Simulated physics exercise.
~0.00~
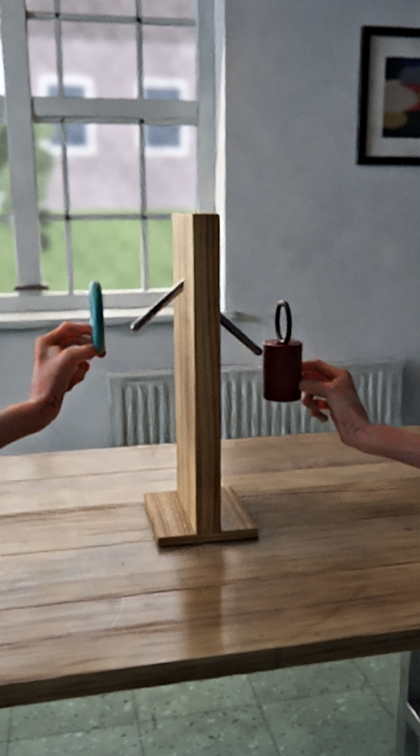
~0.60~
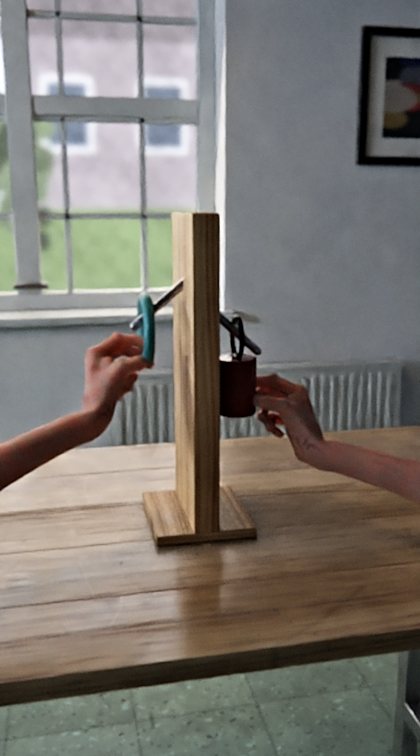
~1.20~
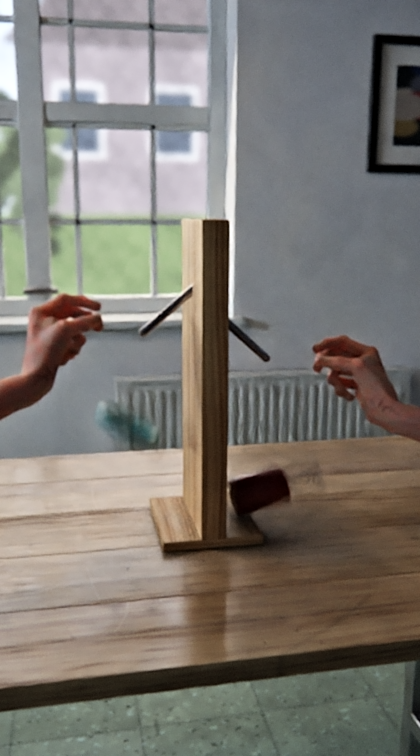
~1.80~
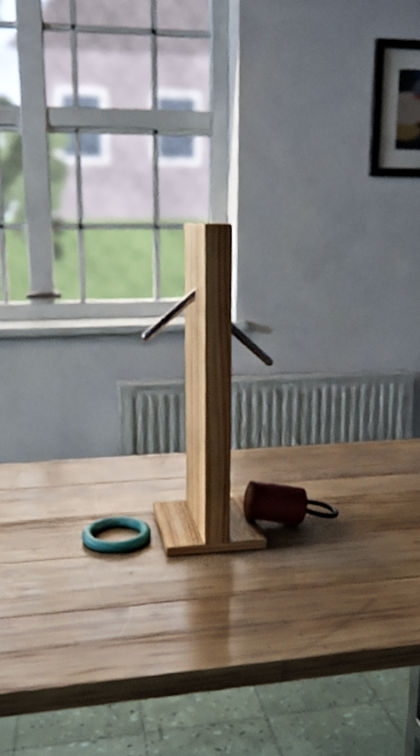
Two hands hang a turquoise ring and a red lantern on sloping pegs, but both fall.
